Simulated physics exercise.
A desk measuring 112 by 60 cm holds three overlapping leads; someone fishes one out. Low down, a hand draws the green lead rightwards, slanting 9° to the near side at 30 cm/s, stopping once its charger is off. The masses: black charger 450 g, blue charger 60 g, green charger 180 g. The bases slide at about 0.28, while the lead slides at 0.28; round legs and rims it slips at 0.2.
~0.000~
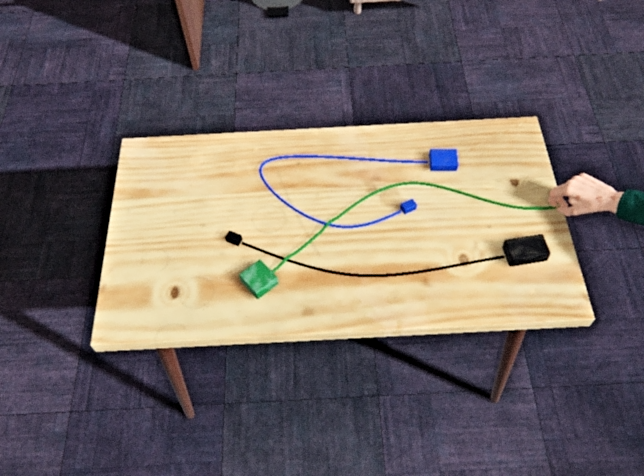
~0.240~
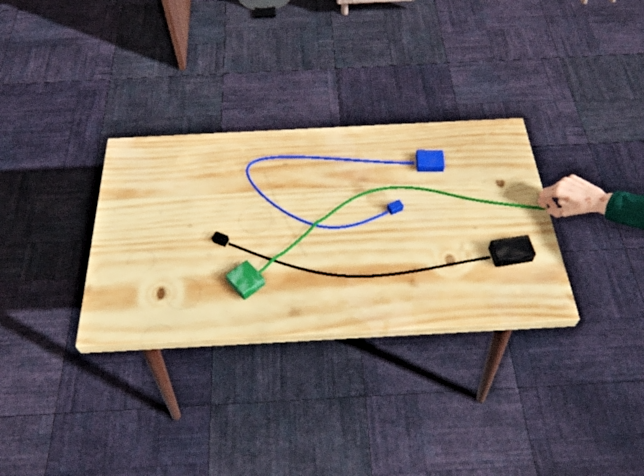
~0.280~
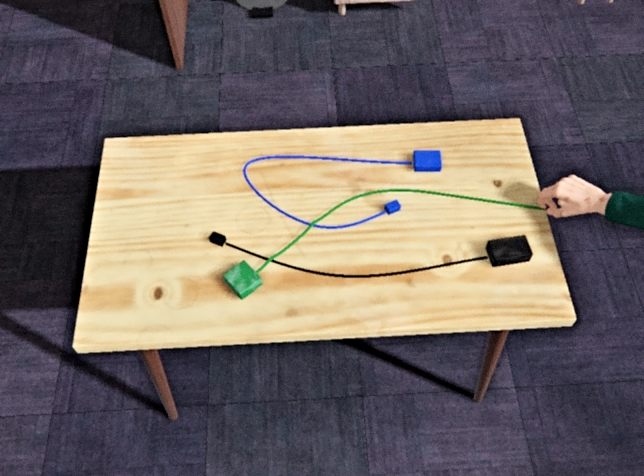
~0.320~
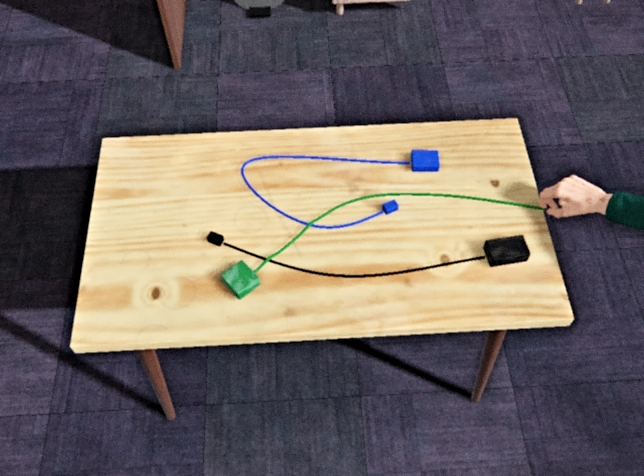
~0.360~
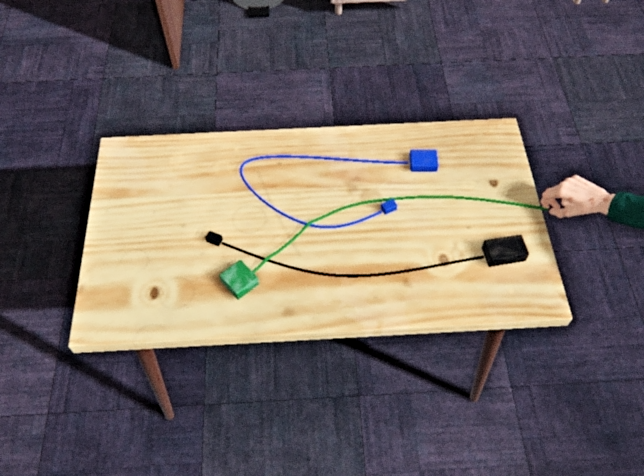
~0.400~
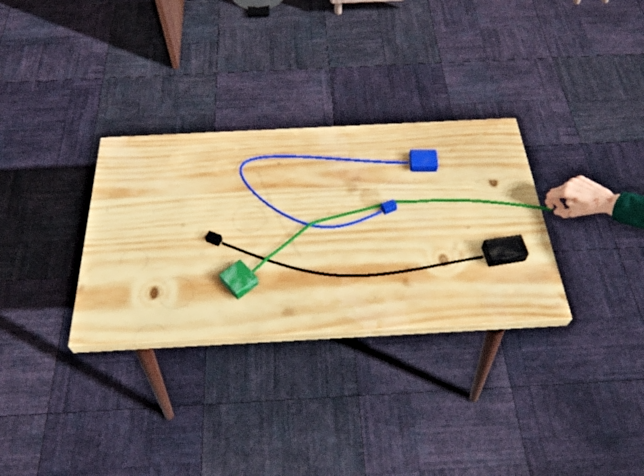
On a wooden desk, a hand slowly draws the green lead rightwards across two others.
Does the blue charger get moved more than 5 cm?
No.
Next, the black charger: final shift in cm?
Black charger: 2 centimetres.
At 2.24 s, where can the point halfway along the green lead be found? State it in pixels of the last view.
Approximate pixel position: (618, 238).
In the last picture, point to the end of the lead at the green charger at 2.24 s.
Pixel estimate: (458, 247).
After 1.3 s, the green lead's tail end at (344, 262); green charger 21 cm off its start, blue plug 17 cm off its start, black plug 5 cm off its start.
After 2.2 s, the green lead's tail end at (458, 247); green charger 48 cm off its start, black plug 28 cm off its start, blue plug 22 cm off its start.
After 3.1 s, the green lead has left the top; green charger over the edge, black plug 33 cm off its start at (351, 240), blue plug on its side, 21 cm off its start at (469, 238).
After 4.1 s, the green lead has left the top; green charger over the edge, black plug 33 cm off its start, blue plug on its side, 21 cm off its start.
After 4.6 s, the green lead has left the top; blue charger 0 cm off its start at (424, 157), green charger over the edge, black plug 33 cm off its start at (351, 240), blue plug on its side, 21 cm off its start at (469, 238).
